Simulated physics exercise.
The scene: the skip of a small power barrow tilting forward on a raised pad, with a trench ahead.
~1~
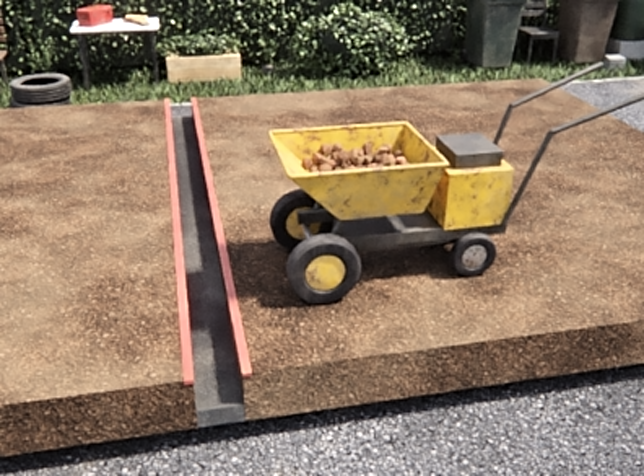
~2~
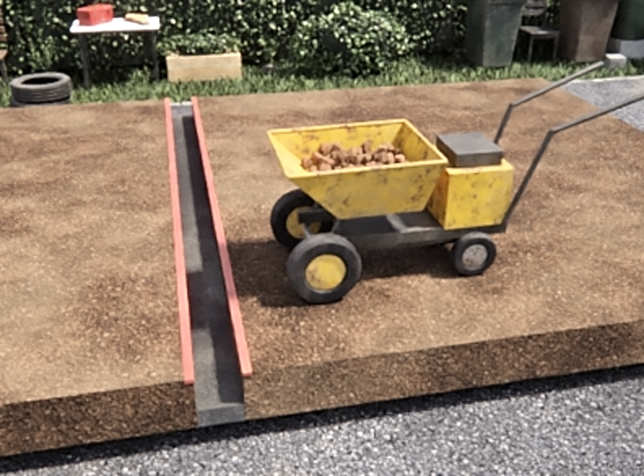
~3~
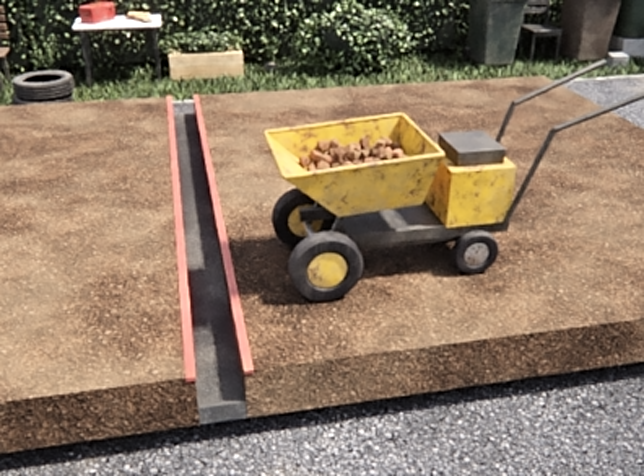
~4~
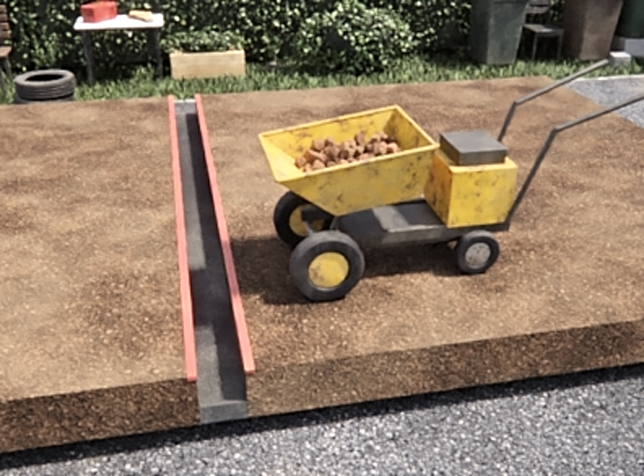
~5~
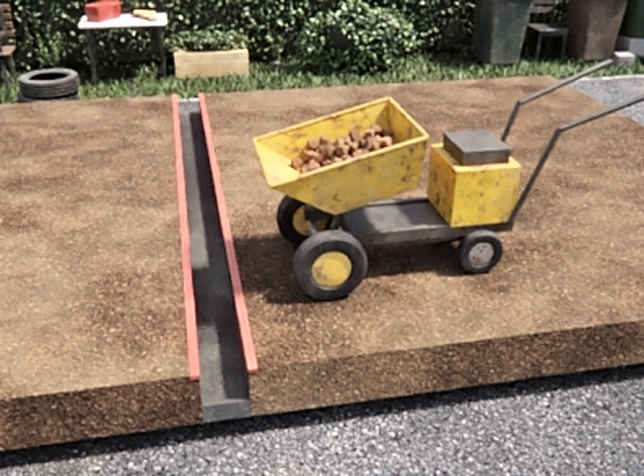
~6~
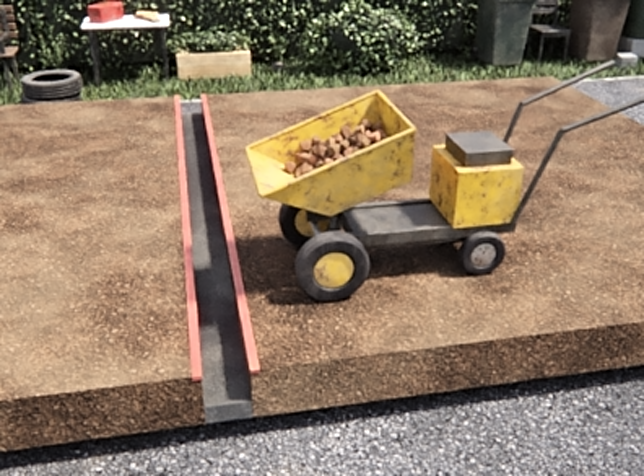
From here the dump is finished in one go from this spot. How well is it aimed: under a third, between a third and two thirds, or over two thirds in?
Between the edges lies between a third and two thirds of the load.
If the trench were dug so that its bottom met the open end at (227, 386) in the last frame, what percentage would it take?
Close to 40 per cent.
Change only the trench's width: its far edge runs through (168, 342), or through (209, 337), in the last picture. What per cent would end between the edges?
First some 90, then 30 per cent.
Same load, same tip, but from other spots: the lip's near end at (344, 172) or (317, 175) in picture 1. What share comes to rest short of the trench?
First some 30, then 10 per cent.
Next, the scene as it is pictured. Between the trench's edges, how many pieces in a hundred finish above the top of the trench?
About 0 per cent.
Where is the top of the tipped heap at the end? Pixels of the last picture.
Around (170, 279).
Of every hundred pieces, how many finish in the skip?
Roughly 0 in a hundred.
Shortly afterwards, skip tipped steeply; the whole lot in the skip.
Next, skip tipped right over; near half in the skip; near a quarter in or heaped over the trench; near a quarter beyond it.
Some moments later, skip tipped right over; near half in or heaped over the trench; near half beyond it.
In the end, skip tipped right over; near half in or heaped over the trench; near half beyond it.
